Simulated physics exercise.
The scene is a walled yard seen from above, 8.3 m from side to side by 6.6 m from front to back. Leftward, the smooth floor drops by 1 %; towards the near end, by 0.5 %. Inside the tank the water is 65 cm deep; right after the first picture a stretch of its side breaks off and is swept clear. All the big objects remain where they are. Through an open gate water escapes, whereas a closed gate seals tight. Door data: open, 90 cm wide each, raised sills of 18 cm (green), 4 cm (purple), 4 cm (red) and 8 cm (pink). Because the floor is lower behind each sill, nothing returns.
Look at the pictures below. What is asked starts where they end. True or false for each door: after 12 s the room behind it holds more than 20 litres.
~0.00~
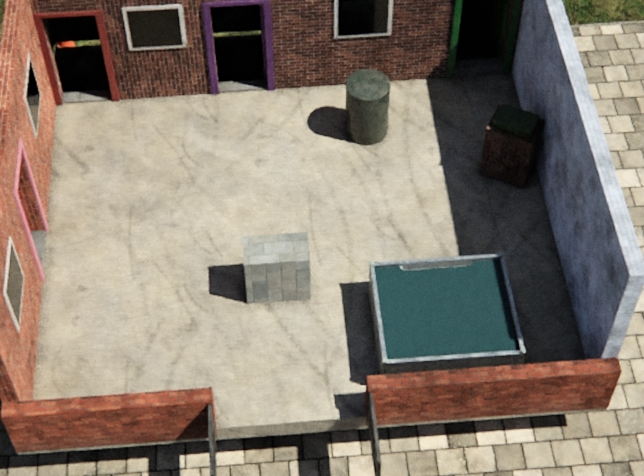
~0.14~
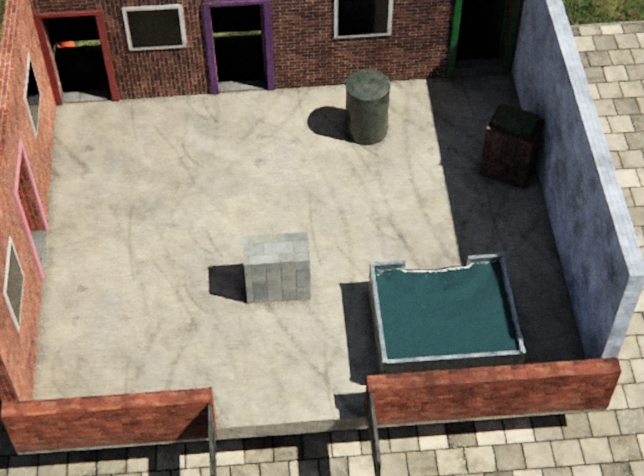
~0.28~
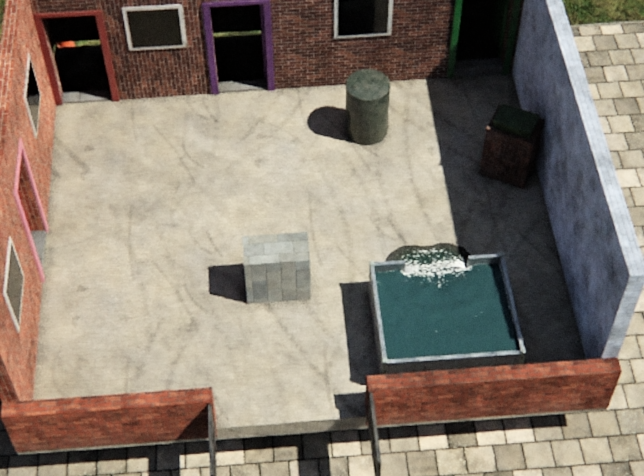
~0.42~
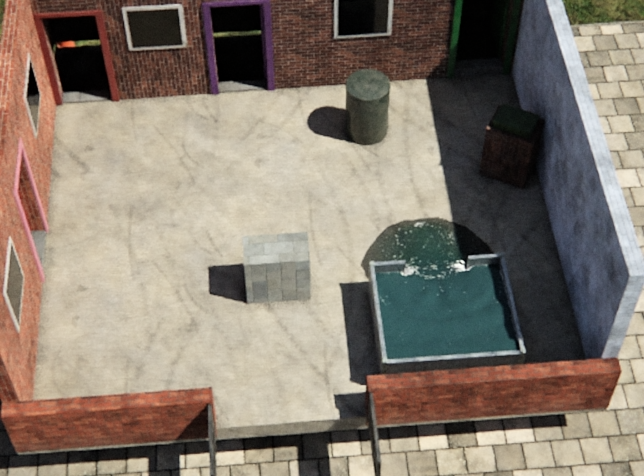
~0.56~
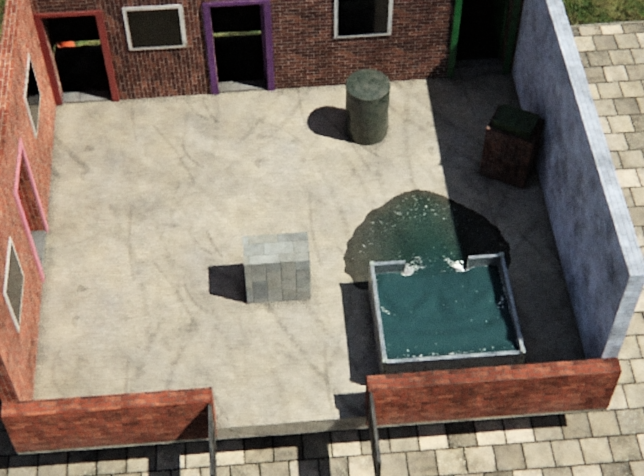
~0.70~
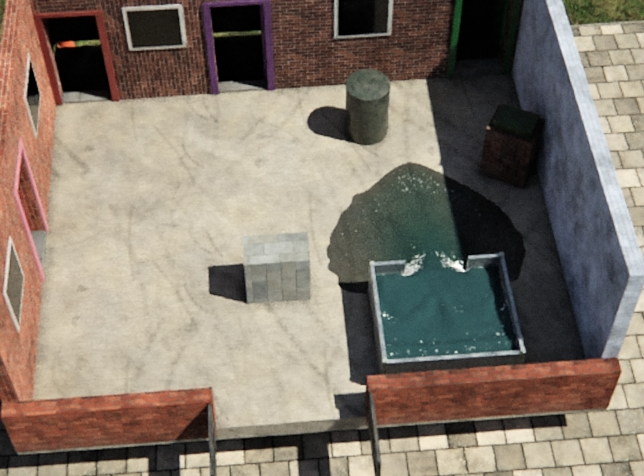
Green door: False; purple door: True; red door: True; pink door: False.
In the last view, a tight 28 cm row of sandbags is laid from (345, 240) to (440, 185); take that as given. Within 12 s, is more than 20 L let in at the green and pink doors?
At the green door the limit is not reached, and at the pink door it is not reached.
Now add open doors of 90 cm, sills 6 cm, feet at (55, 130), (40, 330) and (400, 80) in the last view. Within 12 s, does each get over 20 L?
In turn: Over, under, over.
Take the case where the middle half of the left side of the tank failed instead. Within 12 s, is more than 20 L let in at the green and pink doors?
Green stays inside, pink stays inside, judged against that limit.
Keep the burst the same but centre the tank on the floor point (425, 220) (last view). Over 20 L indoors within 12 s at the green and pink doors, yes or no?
Against that limit: Green past it, pink not over.
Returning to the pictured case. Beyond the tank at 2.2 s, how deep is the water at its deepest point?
About 25 cm.
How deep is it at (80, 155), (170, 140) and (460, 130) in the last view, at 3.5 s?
First 0 cm, then 2 cm, then 4 cm.
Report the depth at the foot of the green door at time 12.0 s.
Roughly 3.0 centimetres.
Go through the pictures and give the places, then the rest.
In the first picture, the tank at (445, 309) is whole and still, 65 cm deep.
In the second picture, water pours out on the tank's far side and has run 0.6 m, to a hidden place; typically 9 cm deep outside, 65 cm at the tank's back.
In the third picture, the front is at (401, 252), 0.9 m from the gap on the tank's far side; 0.9 m2 of floor is under water; 65 cm left at the back of the tank.
In the fourth picture, water pours out on the tank's far side and has run 1.3 m, to (404, 225); typically 8 cm deep outside, 65 cm at the tank's back.
In the fifth picture, the front is at (414, 194), 2.0 m from the gap on the tank's far side; 3.4 m2 of floor is under water; 59 cm left at the back of the tank.
In the sixth picture, the front is at (406, 167), 2.6 m from the gap on the tank's far side; 4.9 m2 of floor is under water; 54 cm left at the back of the tank.
After 1.4 s water covers 25 % of the floor and is deepest (33 cm) near (428, 277); green door not reached, purple door not reached, red door not reached, pink door not reached.
After 2.2 s water covers 35 % of the floor and is deepest (25 cm) near (415, 84); green door 18 cm at the sill, 0 L in, purple door 4 cm at the sill, 0 L in, red door not reached, pink door not reached.
After 3.5 s water covers 45 % of the floor and is deepest (21 cm) near (425, 83); green door 15 cm at the sill, 1 L in, purple door 10 cm at the sill, 35 L in, red door 1 cm at the sill, 0 L in, pink door not reached.
After 7.0 s water covers 65 % of the floor and is deepest (14 cm) near (394, 137); green door 6 cm at the sill, 3 L in, purple door 6 cm at the sill, 64 L in, red door 9 cm at the sill, 20 L in, pink door 5 cm at the sill, 0 L in.
After 12.0 s water covers 90 % of the floor and is deepest (15 cm) near (32, 428); green door 3 cm at the sill, 3 L in, purple door 1 cm at the sill, 67 L in, red door 8 cm at the sill, 92 L in, pink door 7 cm at the sill, 0 L in.
